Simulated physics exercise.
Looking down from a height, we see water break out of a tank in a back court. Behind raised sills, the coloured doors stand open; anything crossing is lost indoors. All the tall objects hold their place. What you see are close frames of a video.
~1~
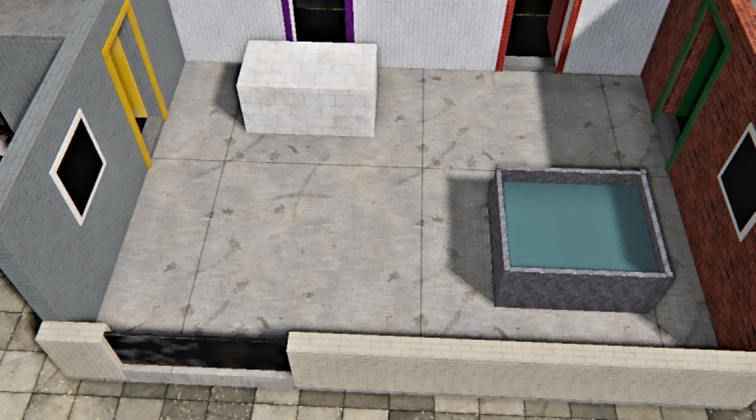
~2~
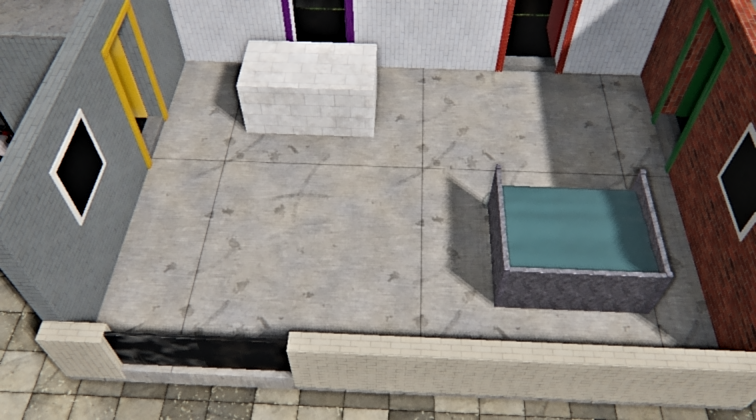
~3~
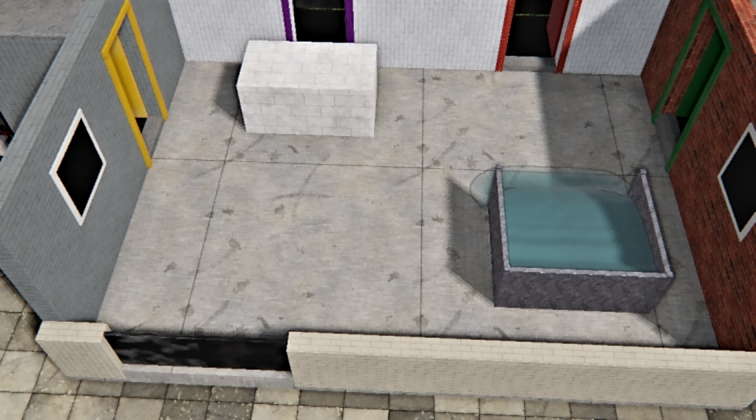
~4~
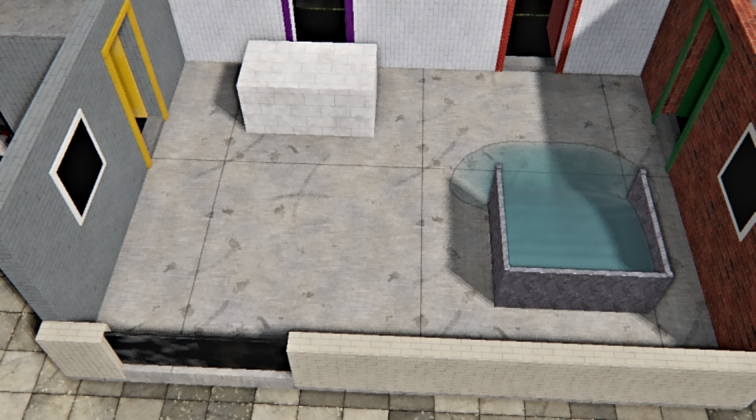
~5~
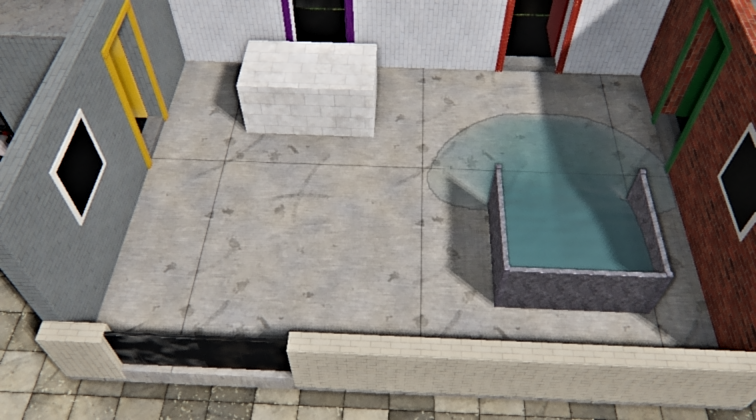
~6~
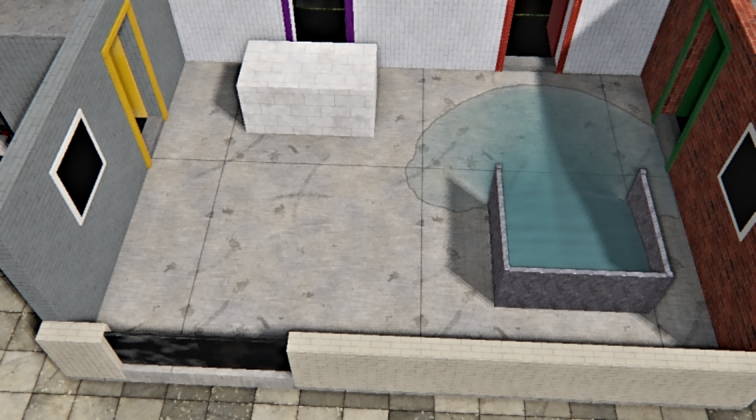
At first, still blue-green water fills a dark stone tank on the right of a paved court with coloured doorways. The tank's far wall disappears, leaving that side open, and water pours out through the gap. It spreads across the grey floor in a widening, rounded sheet, toward the back and both sides.
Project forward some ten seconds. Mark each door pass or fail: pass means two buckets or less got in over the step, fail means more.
Green door - pass, purple door - pass, yellow door - pass, red door - fail.
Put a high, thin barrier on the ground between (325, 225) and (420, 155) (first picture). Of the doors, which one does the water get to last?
Observed: The yellow door.
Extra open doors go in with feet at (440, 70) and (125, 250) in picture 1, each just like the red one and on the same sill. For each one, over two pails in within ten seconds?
Result, in order - first ends up higher; second ends up lower.
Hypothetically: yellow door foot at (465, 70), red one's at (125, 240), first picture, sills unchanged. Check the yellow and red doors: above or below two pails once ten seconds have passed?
Yellow: Gets flooded; red: Does not flood.
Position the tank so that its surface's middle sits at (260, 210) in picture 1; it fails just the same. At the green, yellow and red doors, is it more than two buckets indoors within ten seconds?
Result - green: Short of the limit; yellow: Past the limit; red: Short of the limit.
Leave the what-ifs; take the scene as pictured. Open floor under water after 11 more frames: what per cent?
That's roughly 35 per cent.
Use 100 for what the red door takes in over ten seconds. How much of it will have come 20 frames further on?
Around 95 percent.
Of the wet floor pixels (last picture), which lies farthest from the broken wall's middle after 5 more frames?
I'd go with roughly (394, 71).
A moment on, water covers 30 % of the floor; the green door wet at the sill, nothing in, the purple door not reached, the yellow door not reached, the red door far over two buckets in.
Next, water covers 35 % of the floor; the green door wet at the sill, nothing in, the purple door wet at the sill, nothing in, the yellow door not reached, the red door far over two buckets in.
Then, water covers 40 % of the floor; the green door wet at the sill, nothing in, the purple door wet at the sill, nothing in, the yellow door not reached, the red door far over two buckets in.
Later, water covers 80 % of the floor; the green door wet at the sill, nothing in, the purple door wet at the sill, nothing in, the yellow door wet at the sill, nothing in, the red door far over two buckets in.
In the end, water covers 100 % of the floor; the green door wet at the sill, nothing in, the purple door wet at the sill, nothing in, the yellow door wet at the sill, nothing in, the red door far over two buckets in.
